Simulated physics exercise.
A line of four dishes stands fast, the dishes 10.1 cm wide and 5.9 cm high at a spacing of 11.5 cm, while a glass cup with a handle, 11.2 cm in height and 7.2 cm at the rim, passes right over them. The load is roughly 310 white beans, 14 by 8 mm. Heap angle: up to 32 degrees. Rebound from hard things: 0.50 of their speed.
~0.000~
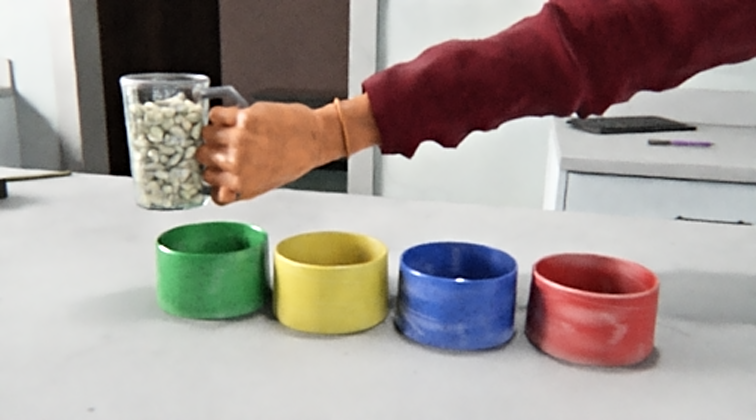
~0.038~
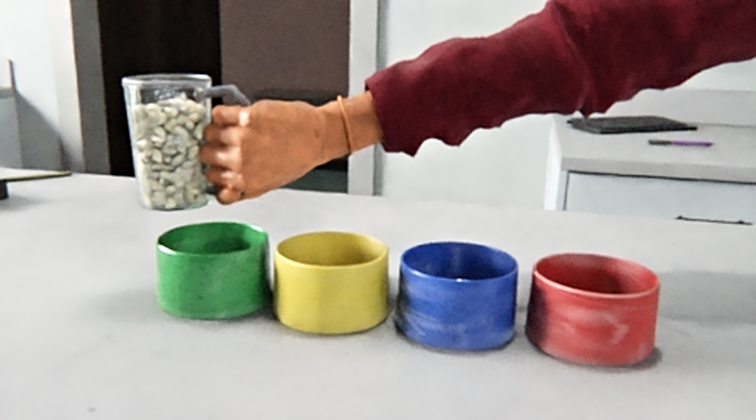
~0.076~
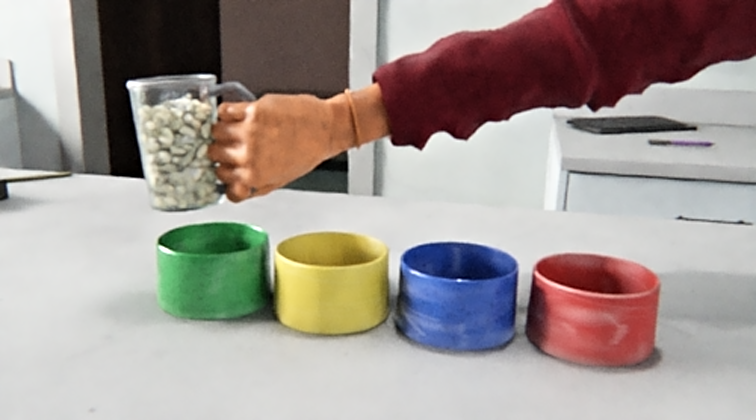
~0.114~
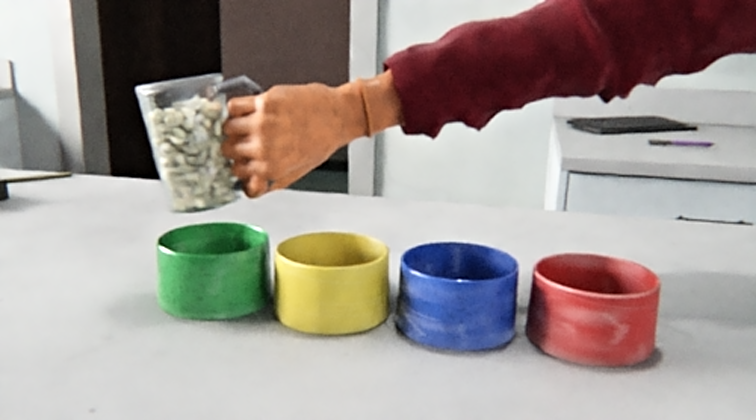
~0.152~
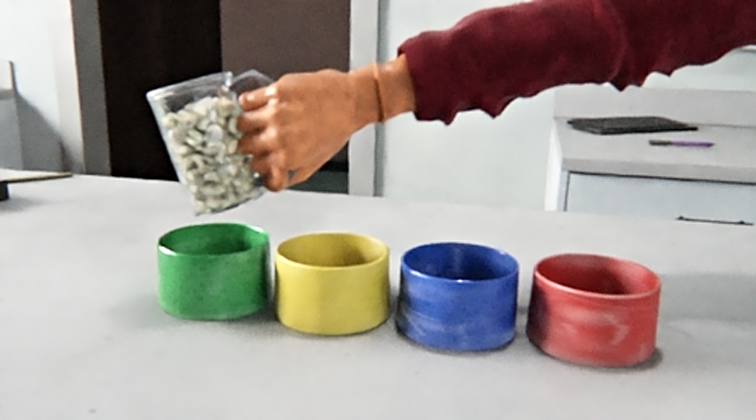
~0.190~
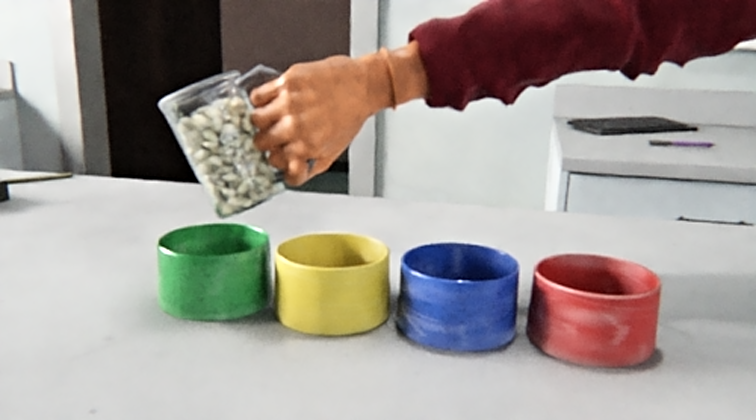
An arm in a maroon sleeve reaches in from the upper right over a pale grey table, seen from the front and slightly above. The hand grips a clear glass cup of whitish beans above a row of green, yellow, blue and red dishes, left to right. The hand moves the cup a short way right, tilting its top leftward, while the dishes and camera stay still.
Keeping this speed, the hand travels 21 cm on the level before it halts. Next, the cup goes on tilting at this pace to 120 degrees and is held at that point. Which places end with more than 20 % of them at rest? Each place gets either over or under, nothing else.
Here is the list: Red under, blue under, green under, yellow over, counter under.
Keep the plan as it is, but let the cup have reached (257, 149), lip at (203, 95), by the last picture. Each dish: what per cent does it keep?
Per cent kept: Red 0, blue 0, green 0, yellow 100.
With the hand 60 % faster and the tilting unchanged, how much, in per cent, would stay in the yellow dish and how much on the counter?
Shares - yellow 100, counter 0.
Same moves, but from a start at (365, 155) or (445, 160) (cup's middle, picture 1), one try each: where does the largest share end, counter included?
Largest amount - try one: Counter, try two: Red.
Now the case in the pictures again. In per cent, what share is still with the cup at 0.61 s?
I'd estimate some 95 per cent of the load.
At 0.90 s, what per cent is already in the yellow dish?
I'd say close to 55 per cent at that point.
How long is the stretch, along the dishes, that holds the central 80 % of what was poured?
About 6 cm.
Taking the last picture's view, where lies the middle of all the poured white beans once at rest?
Resting centre estimate: Around (326, 280).
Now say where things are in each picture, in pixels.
Cup at (169, 141), tilt 0 degrees, lip at (129, 78), moved 0.0 cm; middle of the pieces at (173, 156); green dish at (213, 238); yellow dish at (332, 249); blue dish at (458, 261); red dish at (595, 273), in the first frame.
Cup at (172, 142), tilt 1 degrees, lip at (131, 79), moved 0.3 cm; middle of the pieces at (176, 156), in the second frame.
Cup at (180, 143), tilt 5 degrees, lip at (136, 82), moved 1.0 cm; middle of the pieces at (184, 157), in the third frame.
Cup at (193, 144), tilt 10 degrees, lip at (144, 87), moved 2.3 cm; middle of the pieces at (199, 157), in the fourth frame.
Cup at (210, 145), tilt 17 degrees, lip at (155, 95), moved 3.9 cm; middle of the pieces at (217, 158), in the fifth frame.
Cup at (226, 147), tilt 25 degrees, lip at (167, 104), moved 5.4 cm; middle of the pieces at (235, 159); green dish at (214, 239); yellow dish at (333, 250); blue dish at (460, 262); red dish at (596, 274). The cup turns about 190 degrees a second and travels 42 cm a second, in the sixth frame.
After 0.44 s, tilt 72 degrees; cup holds 100 %.
After 0.61 s, tilt 105 degrees; cup holds 95 %, yellow 5 %.
Then, at 0.90 s, tilt 120 degrees; cup holds 45 %, yellow 55 %.
By 1.7 s all is still; red 0 %, blue 0 %, green 0 %, yellow 100 %, counter 0 %.
